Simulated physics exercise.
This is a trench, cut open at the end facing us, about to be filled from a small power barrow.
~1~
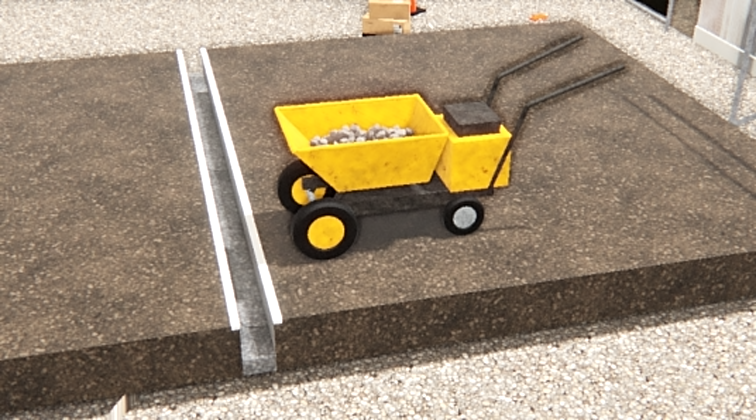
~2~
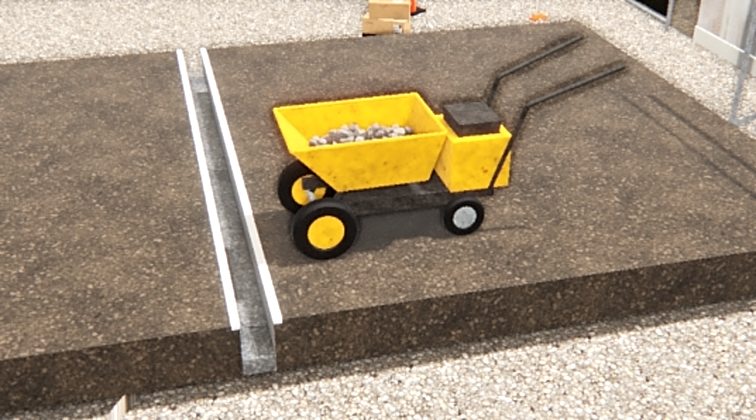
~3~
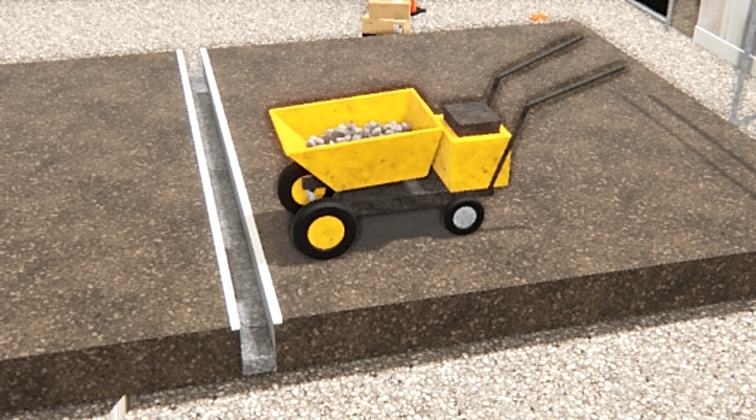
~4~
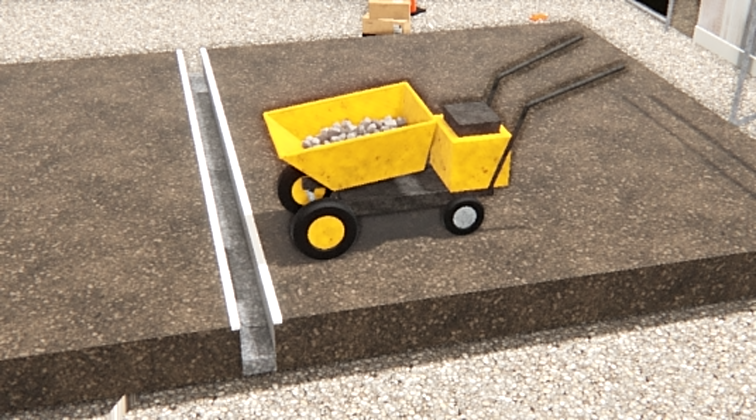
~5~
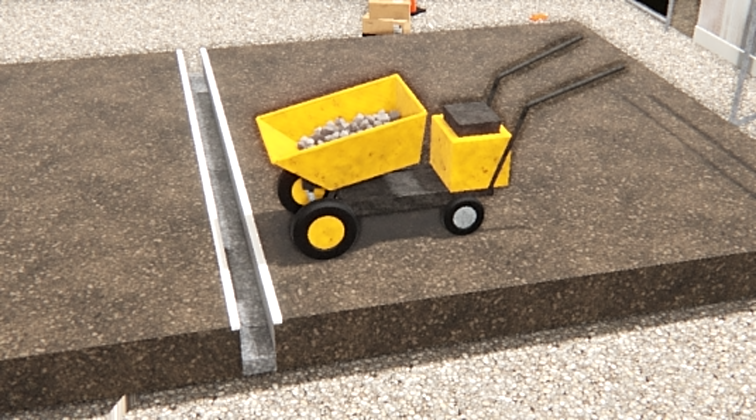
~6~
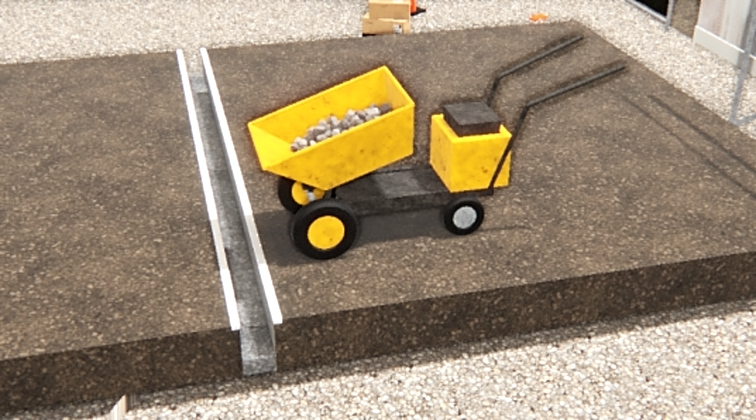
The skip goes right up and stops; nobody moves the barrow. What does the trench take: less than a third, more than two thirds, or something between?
The trench takes less than a third.
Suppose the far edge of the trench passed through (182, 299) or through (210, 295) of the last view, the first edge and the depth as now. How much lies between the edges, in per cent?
In turn 90 and 50 in a hundred.
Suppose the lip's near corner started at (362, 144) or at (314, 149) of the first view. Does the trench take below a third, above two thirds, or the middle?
At the first place the middle third, at the second one to two thirds.
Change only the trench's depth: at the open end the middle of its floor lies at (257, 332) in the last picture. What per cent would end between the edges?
Some 10 per cent.
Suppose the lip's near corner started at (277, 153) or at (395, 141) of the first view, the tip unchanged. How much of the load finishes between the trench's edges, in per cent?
Near 0 % and 20 %.
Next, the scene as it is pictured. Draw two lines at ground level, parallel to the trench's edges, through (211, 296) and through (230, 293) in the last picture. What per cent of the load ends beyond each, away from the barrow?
The first gives 70 %, the second 90 %.
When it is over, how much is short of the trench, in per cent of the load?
Roughly 0 in a hundred.
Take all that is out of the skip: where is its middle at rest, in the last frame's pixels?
At about (185, 249).
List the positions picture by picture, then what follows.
In the first frame, lip of the skip (294, 151), level; top of the load (368, 146), broken stones; first edge of the trench (269, 287); far edge (229, 293), the trench under half as wide as the skip, and about as deep as wide.
In the second frame, lip of the skip (292, 152), level; top of the load (375, 143).
In the third frame, lip of the skip (288, 154), tipped barely; top of the load (383, 140).
In the fourth frame, lip of the skip (282, 157), tipped a little; top of the load (378, 136).
In the fifth frame, lip of the skip (274, 162), tipped a little; top of the load (388, 127).
In the sixth frame, lip of the skip (265, 168), tipped clearly; top of the load (379, 121); first edge of the trench (269, 287); far edge (229, 293).
Just after the last frame, skip tipped steeply; every one in the skip.
A moment on, skip tipped right over; the larger part in the skip; about a tenth beyond it.
Further on, skip tipped right over; about a tenth in the skip; just a few in or heaped over the trench; the larger part beyond it.
When it is over, skip tipped right over; about a tenth in the skip; about a tenth in or heaped over the trench; the larger part beyond it.
